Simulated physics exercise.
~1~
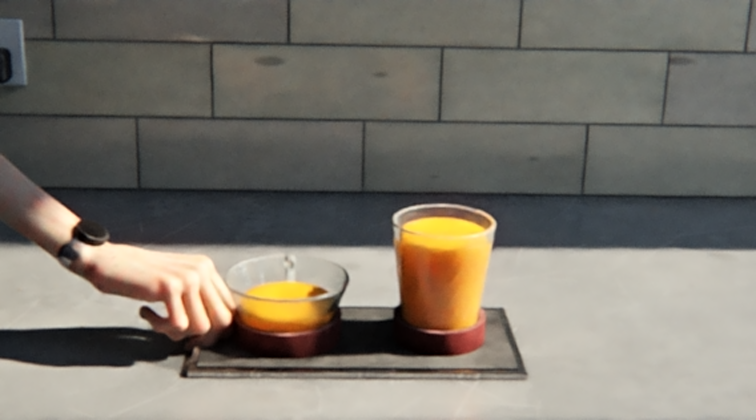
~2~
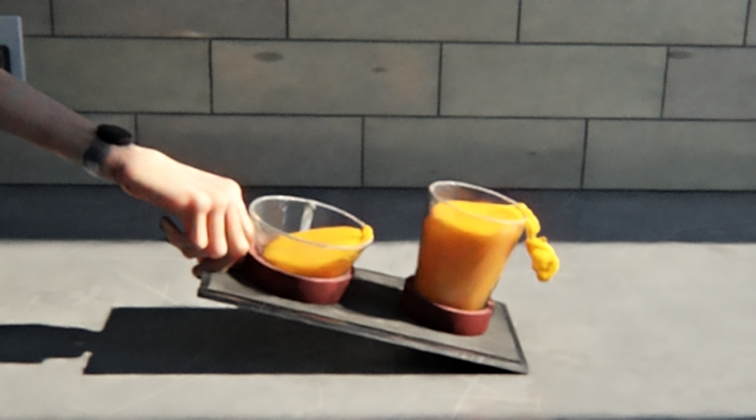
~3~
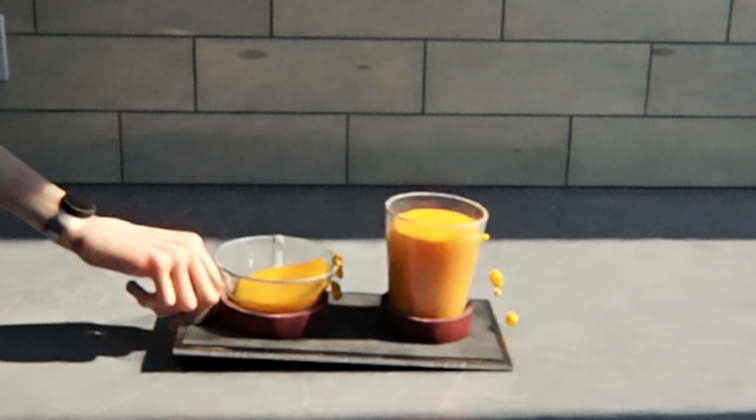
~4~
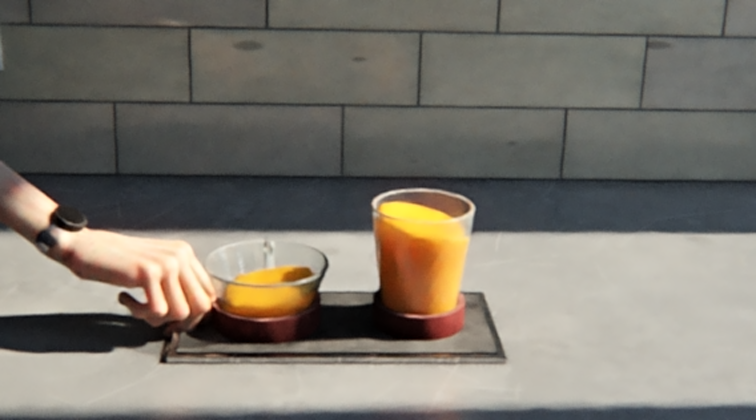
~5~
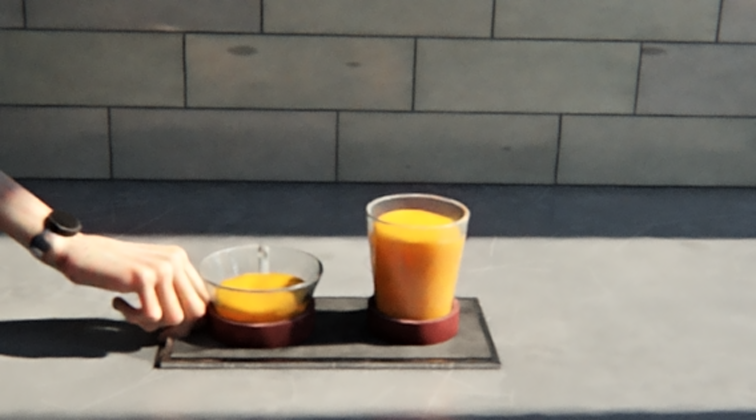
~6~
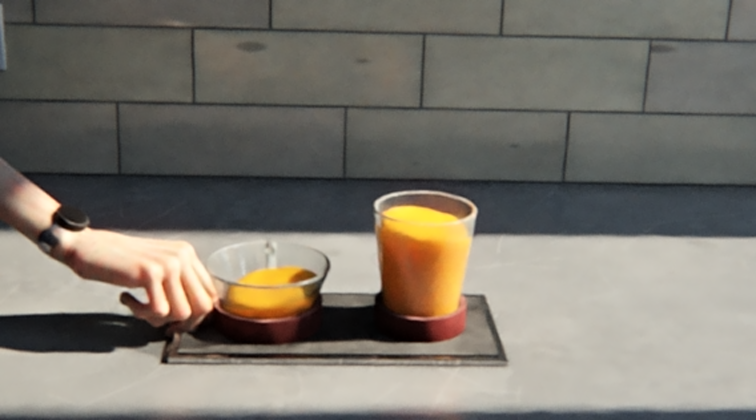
The clip opens on a dark tray holding a wide glass cup on the left and a taller tumbler on the right, both containing orange juice, while a hand grips the tray's left end. The hand raises that end, tilting the tray down to the right, and juice spills over the tumbler's right rim. As the hand lowers the tray, drops fall beside the tumbler and a little juice slops over the cup's right edge. The tray settles flat on the grey counter, and the juice steadies. Finally, both glasses stand upright in their dark red holders, still holding juice, with the hand at the tray's left end.
